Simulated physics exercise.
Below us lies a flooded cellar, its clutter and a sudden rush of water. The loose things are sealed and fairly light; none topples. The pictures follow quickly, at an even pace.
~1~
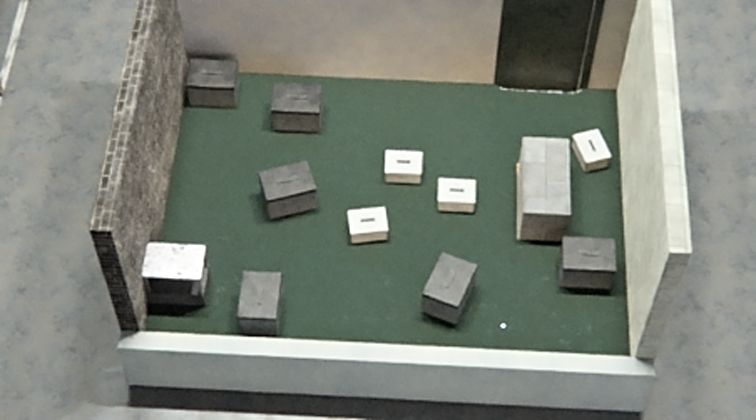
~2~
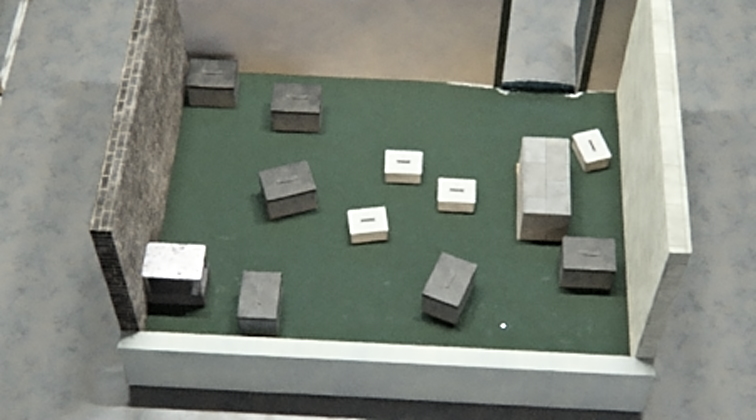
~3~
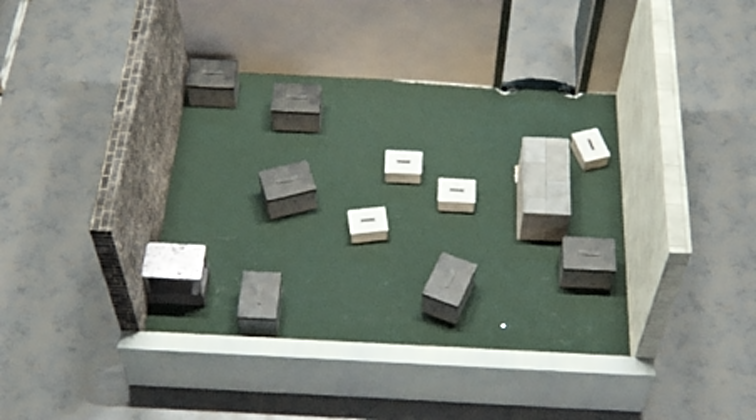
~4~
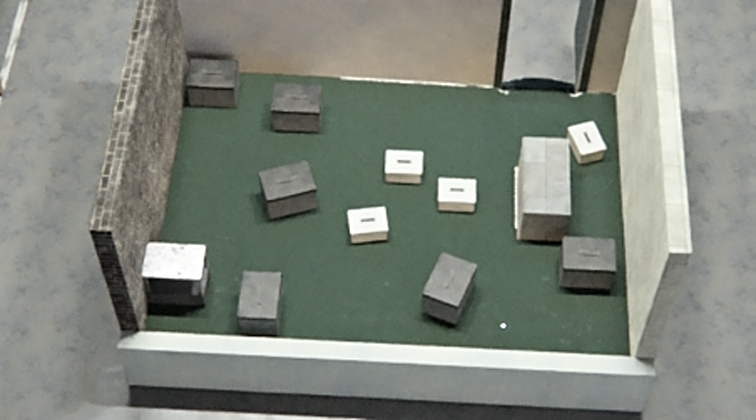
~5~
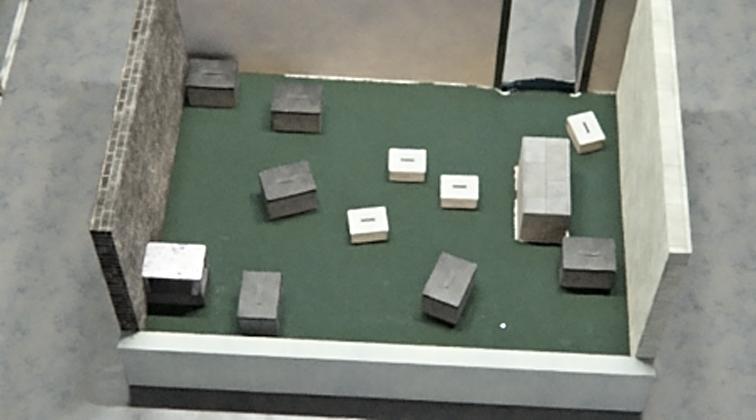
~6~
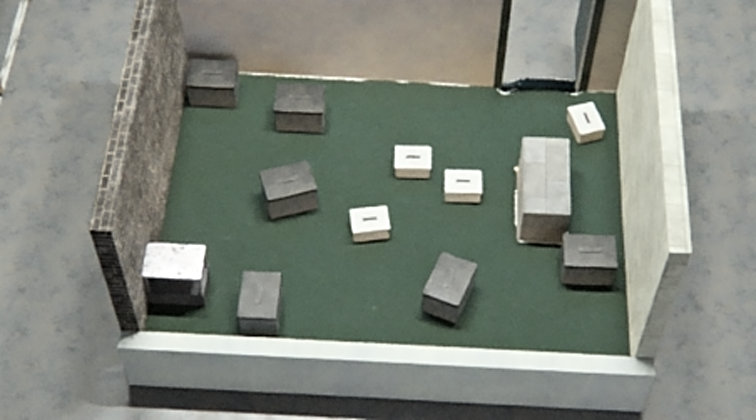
In this clip, grey and white boxes sit on a walled green floor as the dark back doorway turns pale; the white box at right then drifts slightly toward the back wall, followed by small shifts among the central white boxes.
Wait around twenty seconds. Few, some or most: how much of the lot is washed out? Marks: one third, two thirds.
Share: From one to two thirds.
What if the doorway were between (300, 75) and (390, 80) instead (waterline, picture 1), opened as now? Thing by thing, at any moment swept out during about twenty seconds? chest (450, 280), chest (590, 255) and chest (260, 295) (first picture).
In that order: Still in, left behind, no.
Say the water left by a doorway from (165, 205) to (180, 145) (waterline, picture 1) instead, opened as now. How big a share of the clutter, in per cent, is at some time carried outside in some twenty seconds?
About 60 per cent.
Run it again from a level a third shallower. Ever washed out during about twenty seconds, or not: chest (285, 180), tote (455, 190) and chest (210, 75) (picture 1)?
In turn: No, out, left behind.
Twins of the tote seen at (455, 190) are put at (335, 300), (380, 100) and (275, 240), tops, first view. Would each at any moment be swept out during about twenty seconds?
As listed: Inside, carried outside, left behind.
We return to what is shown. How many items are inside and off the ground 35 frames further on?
The number is 6.
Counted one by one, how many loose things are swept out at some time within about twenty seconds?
The number is 6.
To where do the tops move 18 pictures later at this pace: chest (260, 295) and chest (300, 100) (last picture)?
Near (285, 290) and (359, 91).
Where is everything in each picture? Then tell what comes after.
In the first picture, a tote at (592, 146) floats; a tote at (457, 190), afloat; 0 of 10 have shifted.
In the second picture, a tote at (592, 146), afloat; a tote at (457, 190), afloat; 0 of 10 have shifted.
In the third picture, a tote at (591, 145) floats, close to its start; a tote at (457, 190) floats; 0 of 10 have shifted.
In the fourth picture, a tote at (587, 138) floats, close to its start; a tote at (457, 190) floats; 1 of 10 have shifted.
In the fifth picture, a tote at (586, 128), afloat, close to its start; a tote at (460, 187), afloat, close to its start; 3 of 10 have shifted.
In the sixth picture, a tote at (587, 118) floats, a stride from its start; a tote at (463, 181) floats, close to its start; 4 of 10 have shifted.
A moment on, 1 of 10 are out; 9 afloat.
Next, 3 of 10 are out; 7 afloat.
Later, 4 of 10 are out; 6 afloat.
In the end, 6 of 10 are out; 4 afloat.
